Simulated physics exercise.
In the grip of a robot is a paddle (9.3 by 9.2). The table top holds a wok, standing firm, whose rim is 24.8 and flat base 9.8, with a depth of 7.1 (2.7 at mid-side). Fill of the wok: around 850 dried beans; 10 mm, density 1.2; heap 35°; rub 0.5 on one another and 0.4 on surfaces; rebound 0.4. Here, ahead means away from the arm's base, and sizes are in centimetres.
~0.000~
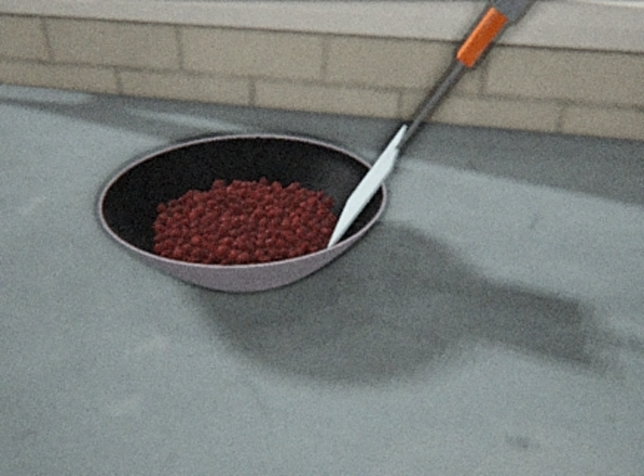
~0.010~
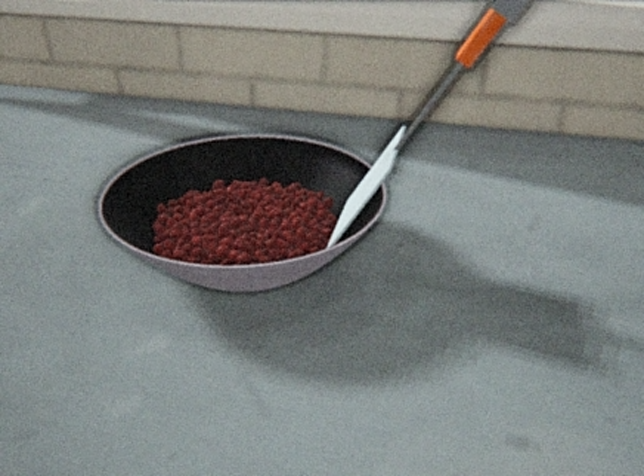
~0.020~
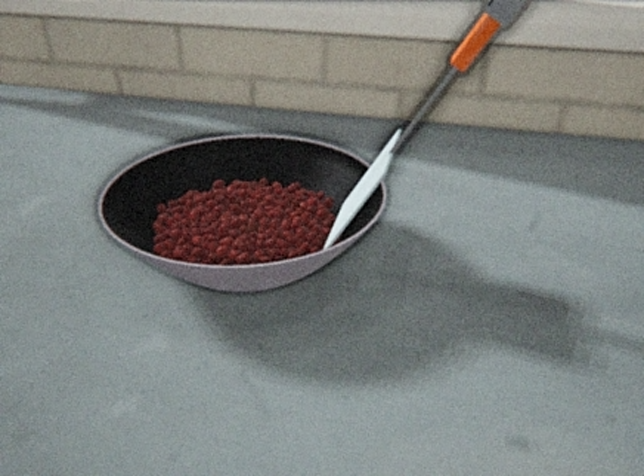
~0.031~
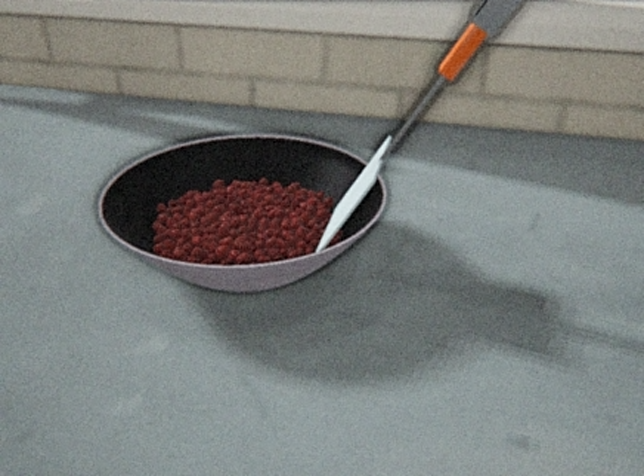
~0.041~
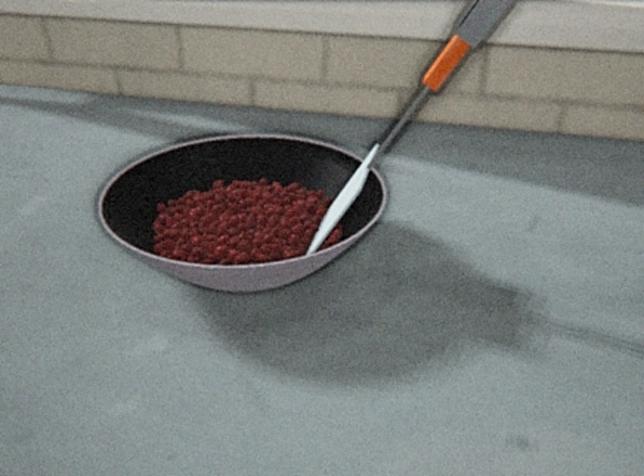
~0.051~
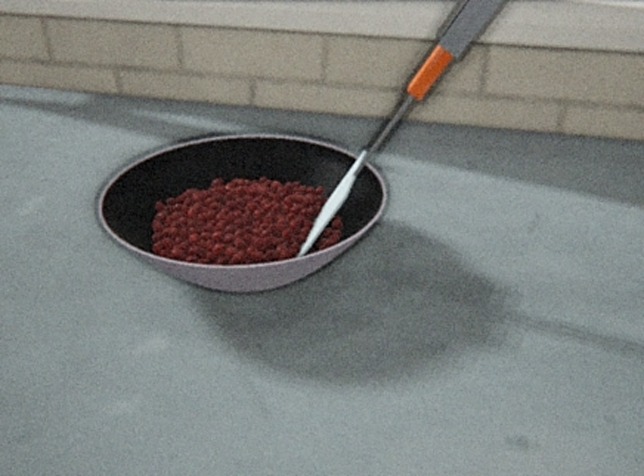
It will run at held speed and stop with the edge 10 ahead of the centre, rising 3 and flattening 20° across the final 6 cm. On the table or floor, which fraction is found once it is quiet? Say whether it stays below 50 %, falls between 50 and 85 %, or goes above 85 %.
It falls between 50 and 85 %.
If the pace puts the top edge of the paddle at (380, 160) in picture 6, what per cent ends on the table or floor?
That share would be about 50 percent.
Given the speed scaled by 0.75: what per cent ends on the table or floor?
Roughly 55 percent ends on the table or floor.
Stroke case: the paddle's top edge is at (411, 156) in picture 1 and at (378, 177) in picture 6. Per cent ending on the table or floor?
55 per cent.
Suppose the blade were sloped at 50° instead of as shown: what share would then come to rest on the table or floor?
Estimate for that slope: Some 60 per cent.
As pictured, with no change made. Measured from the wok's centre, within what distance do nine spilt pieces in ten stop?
It comes out at close to 60 centimetres.
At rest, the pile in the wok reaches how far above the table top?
6.0 cm.
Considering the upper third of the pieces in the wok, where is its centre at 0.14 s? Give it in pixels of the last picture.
I'd put it somewhere near (179, 175).
After 0.10 s, sloping 59°, highest piece 8 above the table; 846 in the wok.
After 0.14 s, sloping 55°, highest piece 12 above the table; 843 in the wok, 3 on the blade or in flight.
After 0.37 s, sloping 39°, highest piece 23 above the table; 349 in the wok, 91 on the table or floor, 406 on the blade or in flight.
After 1.42 s, sloping 39°, highest piece 6 above the table; 497 on the table or floor, 349 in the wok.
At rest, 497 on the table or floor, 349 in the wok. That is 59 % on the table or floor.
